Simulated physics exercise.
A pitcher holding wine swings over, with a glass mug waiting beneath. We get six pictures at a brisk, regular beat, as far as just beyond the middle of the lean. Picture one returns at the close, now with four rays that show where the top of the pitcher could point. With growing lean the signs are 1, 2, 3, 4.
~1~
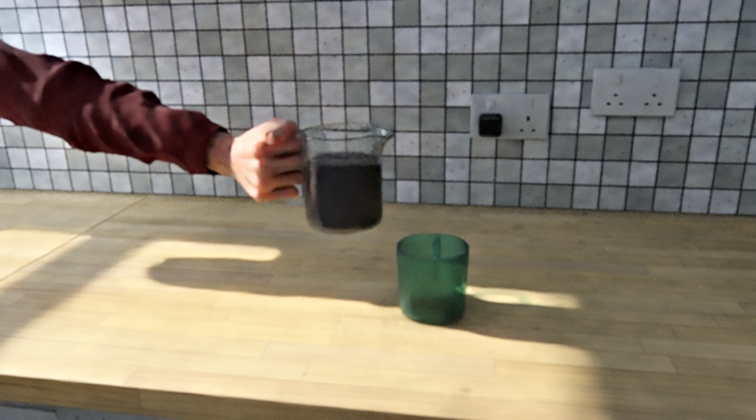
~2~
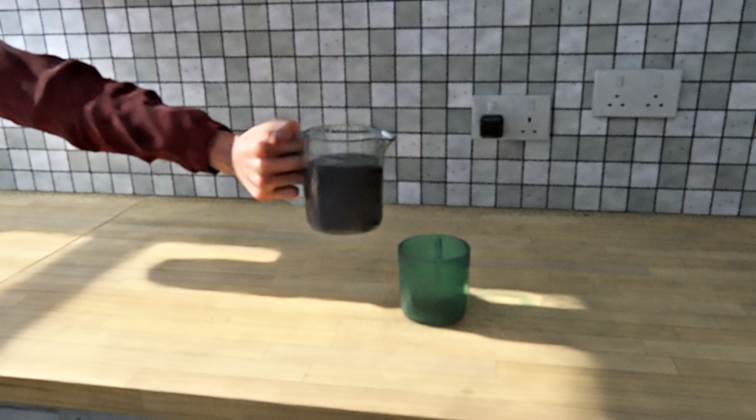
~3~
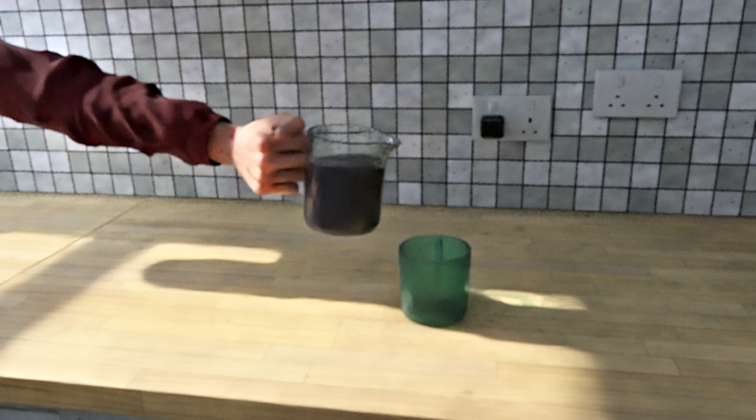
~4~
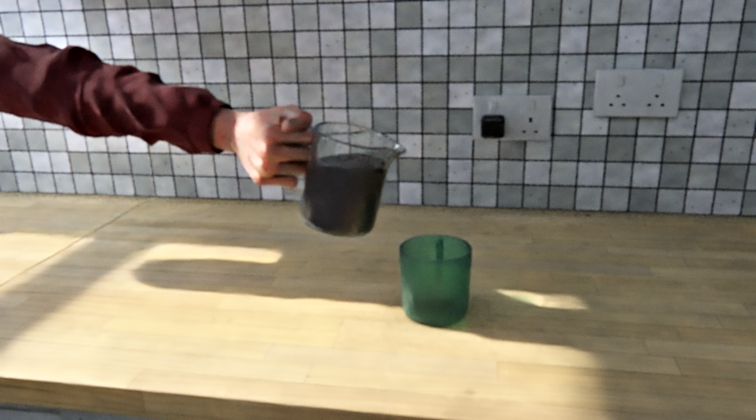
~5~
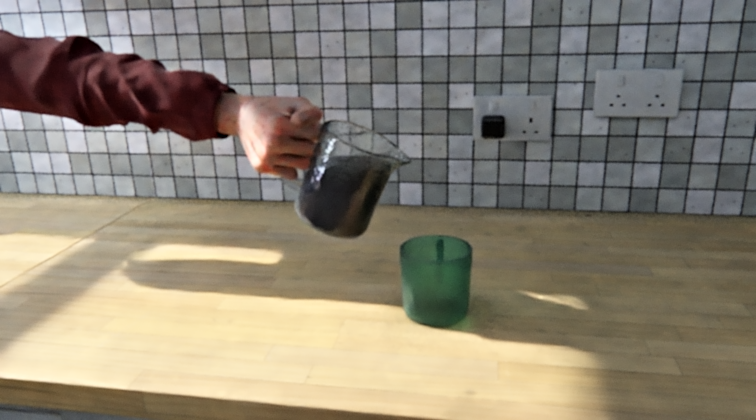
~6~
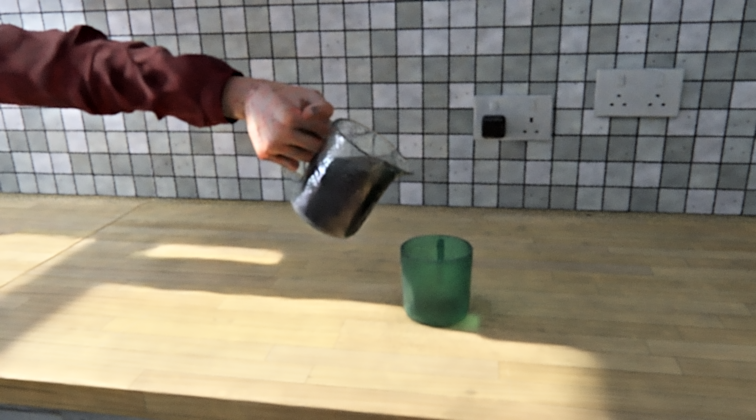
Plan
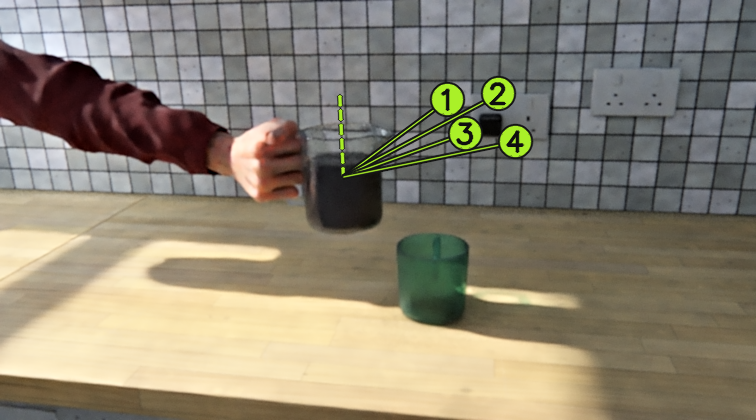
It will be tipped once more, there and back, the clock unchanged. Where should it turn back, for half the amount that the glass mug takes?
The best line is 3.
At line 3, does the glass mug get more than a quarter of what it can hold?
Yes, it does.
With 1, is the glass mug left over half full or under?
Under.
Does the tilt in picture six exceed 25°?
Yes, it does.
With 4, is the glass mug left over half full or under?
Over.
On the marked copy, 1 at (433, 110); 2 at (483, 102); 3 at (449, 138); 4 at (499, 145).
For line 1, the glass mug ends with about 20 % of what it can hold.
For line 2, the glass mug ends with about 35 % of what it can hold.
For line 3, the glass mug ends with about 52 % of what it can hold.
For line 4, the glass mug ends with about 67 % of what it can hold.
